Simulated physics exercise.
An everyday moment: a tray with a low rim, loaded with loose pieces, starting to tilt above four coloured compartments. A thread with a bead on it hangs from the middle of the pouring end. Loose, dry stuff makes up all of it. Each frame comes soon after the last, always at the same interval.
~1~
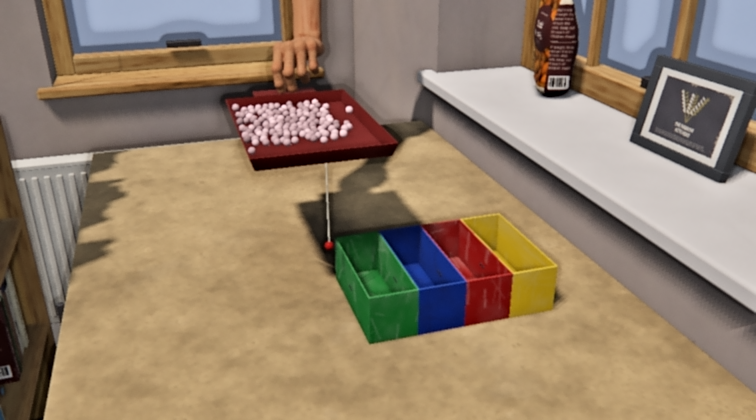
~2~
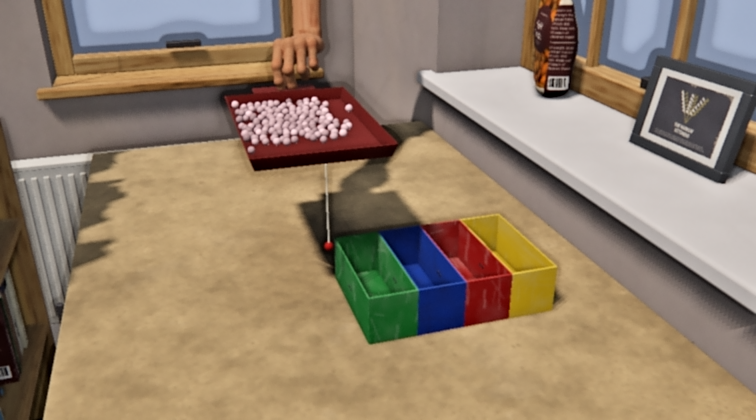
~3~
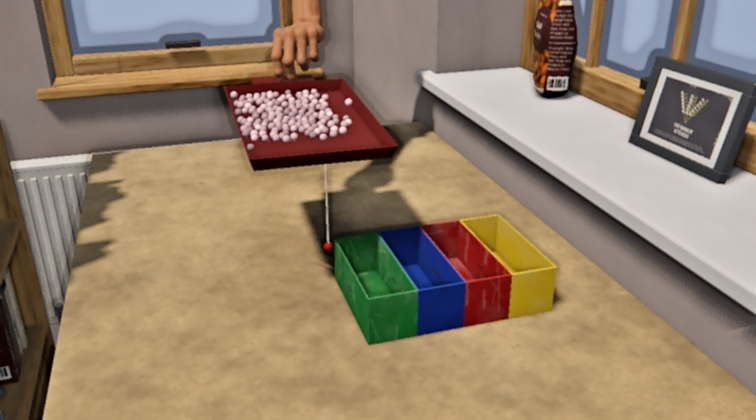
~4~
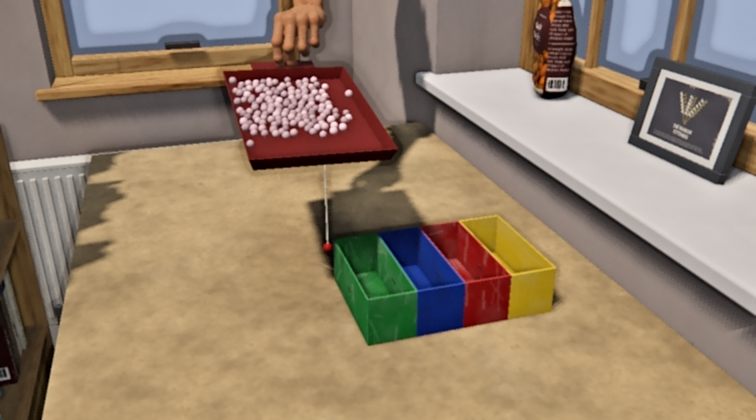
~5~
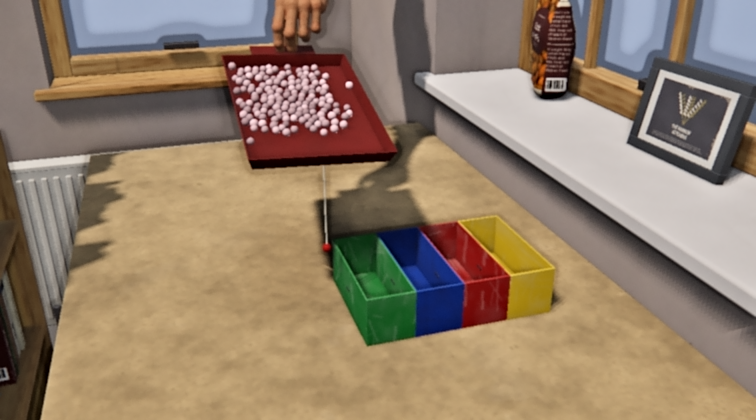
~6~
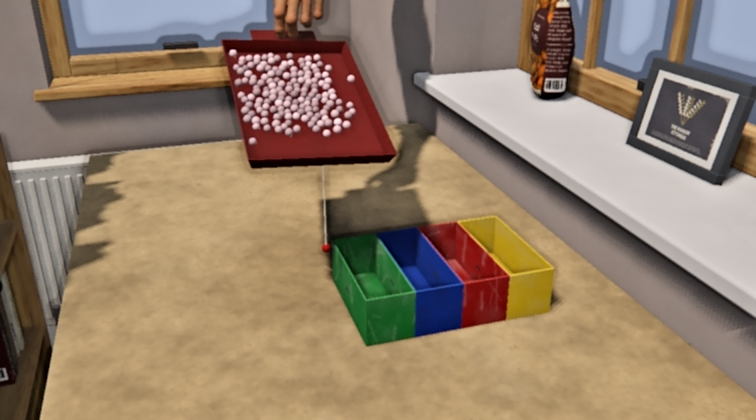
In a room with wood-framed windows, a radiator and a white ledge holding a dark bottle and a framed picture, a tan, mottled surface is seen from above. A hand grips a dark red tray of small pale pink balls, a beaded thread hanging from its near edge beside green, blue, red and yellow compartments. The hand raises the tray's far end, steepening it, and the balls begin shifting.
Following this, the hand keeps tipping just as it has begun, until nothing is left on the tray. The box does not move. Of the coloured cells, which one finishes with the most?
The green cell finishes with the most.
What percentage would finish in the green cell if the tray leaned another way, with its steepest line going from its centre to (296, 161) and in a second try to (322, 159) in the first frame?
In turn some 0 and 30 per cent.
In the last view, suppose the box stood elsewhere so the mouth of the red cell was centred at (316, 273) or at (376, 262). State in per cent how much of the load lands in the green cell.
Roughly 0 % and 0 %.
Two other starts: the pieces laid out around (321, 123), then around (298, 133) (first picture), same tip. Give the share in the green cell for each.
You'd see roughly 50 per cent first and roughly 40 per cent second.
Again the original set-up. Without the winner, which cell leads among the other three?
The one in second place is that blue cell.
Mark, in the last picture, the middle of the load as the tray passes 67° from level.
The load's middle is around (374, 221).
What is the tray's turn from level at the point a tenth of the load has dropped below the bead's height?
That happens at around 60°.
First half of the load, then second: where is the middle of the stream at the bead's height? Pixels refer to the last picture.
Early half (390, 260), late half (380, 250).
Just after the last frame, tray tipped steeply; roughly a third on the tray; roughly a quarter in the blue cell; about a tenth in the green cell; just a few in the red cell; roughly a third falling or outside the box.
A moment on, tray tipped past a quarter turn; roughly half in the green cell; roughly a quarter in the blue cell; just a few in the red cell; roughly a quarter falling or outside the box.
Further on, tray tipped past a quarter turn; roughly half in the green cell; roughly a quarter in the blue cell; just a few in the red cell; roughly a quarter falling or outside the box.
When it is over, tray tipped past a quarter turn; roughly half in the green cell; roughly a quarter in the blue cell; just a few in the red cell; not one in the yellow cell; roughly a quarter outside the box.
